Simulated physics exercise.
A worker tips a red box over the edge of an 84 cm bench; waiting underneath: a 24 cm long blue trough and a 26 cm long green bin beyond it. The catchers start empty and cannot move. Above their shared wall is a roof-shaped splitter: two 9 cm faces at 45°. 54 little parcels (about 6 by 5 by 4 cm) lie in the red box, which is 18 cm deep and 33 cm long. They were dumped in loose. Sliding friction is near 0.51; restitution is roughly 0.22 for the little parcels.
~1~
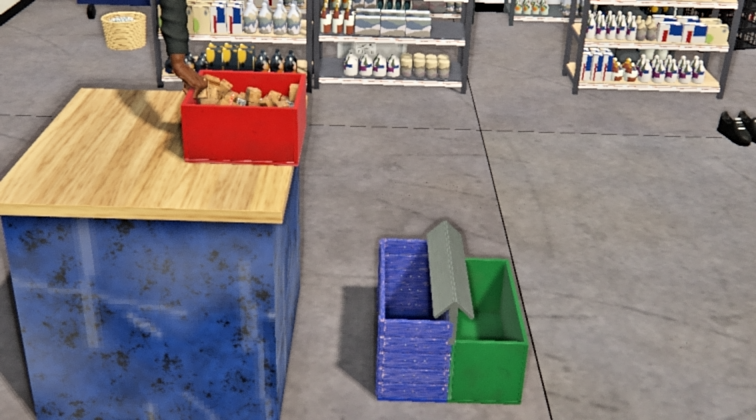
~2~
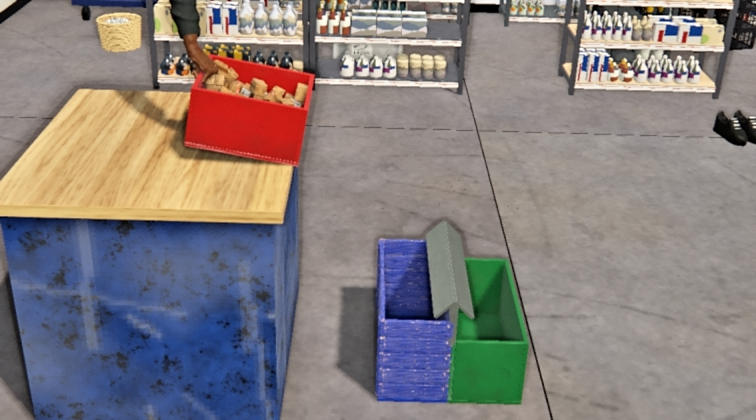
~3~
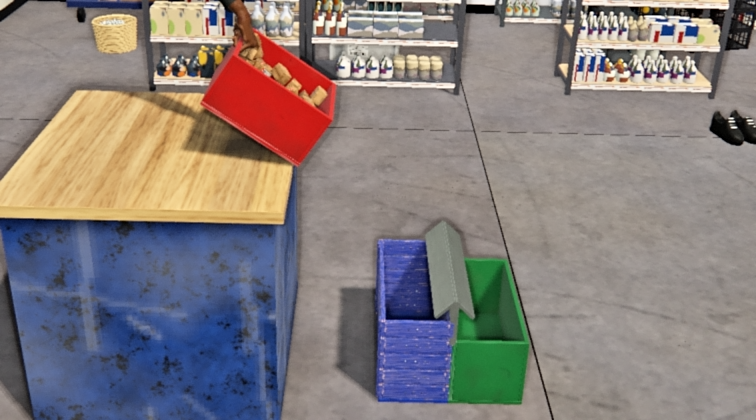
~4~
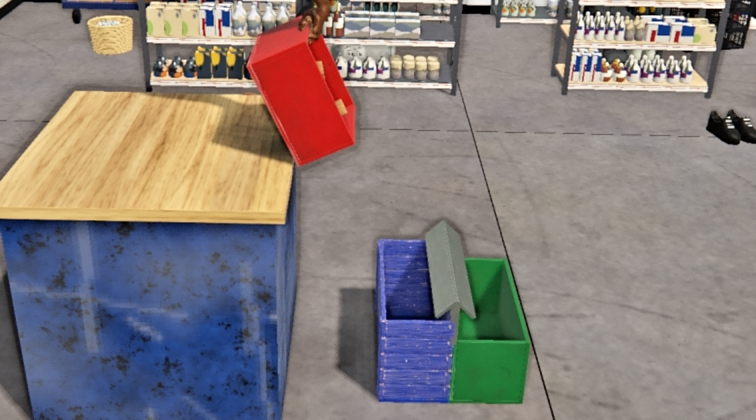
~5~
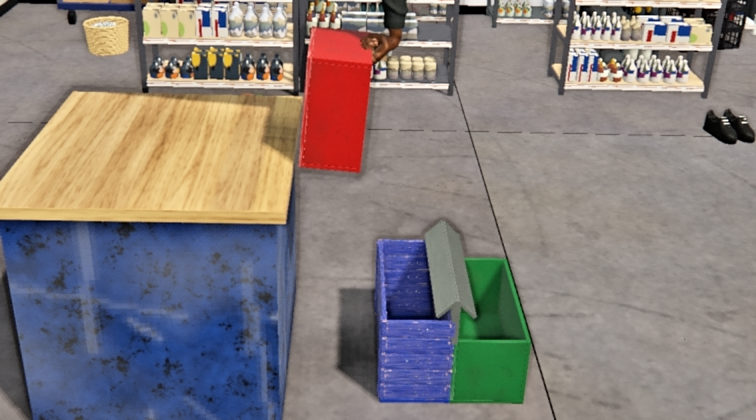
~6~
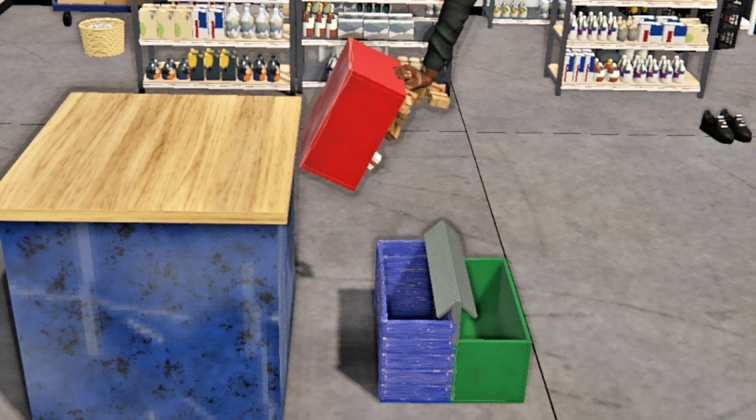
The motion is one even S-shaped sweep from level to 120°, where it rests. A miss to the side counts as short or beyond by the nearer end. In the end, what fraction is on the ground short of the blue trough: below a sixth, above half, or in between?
In the end fewer than one in six of them are on the ground short of the blue trough.
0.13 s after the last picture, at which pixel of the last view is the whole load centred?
Around (412, 175).
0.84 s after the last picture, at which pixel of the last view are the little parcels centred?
Near (432, 341).
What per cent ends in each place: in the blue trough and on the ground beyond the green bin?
About 50 and 20 per cent.
Then, 0.13 s after the last picture, tilt 120°; 11 still in the red box and 43 in the air.
Then, 0.30 s after the last picture, tilt 120°; 5 still in the red box, 10 in the blue trough, 10 in the green bin, 7 on the ground beyond the green bin and 22 in the air.
Then, 0.54 s after the last picture, tilt 120°; 23 in the blue trough, 13 in the green bin, 11 on the ground beyond the green bin and 7 in the air.
When it is over (0.84 s after the last picture), 28 in the blue trough, 14 in the green bin and 12 on the ground beyond the green bin. Asked share, 0 of 54, 0 per cent.
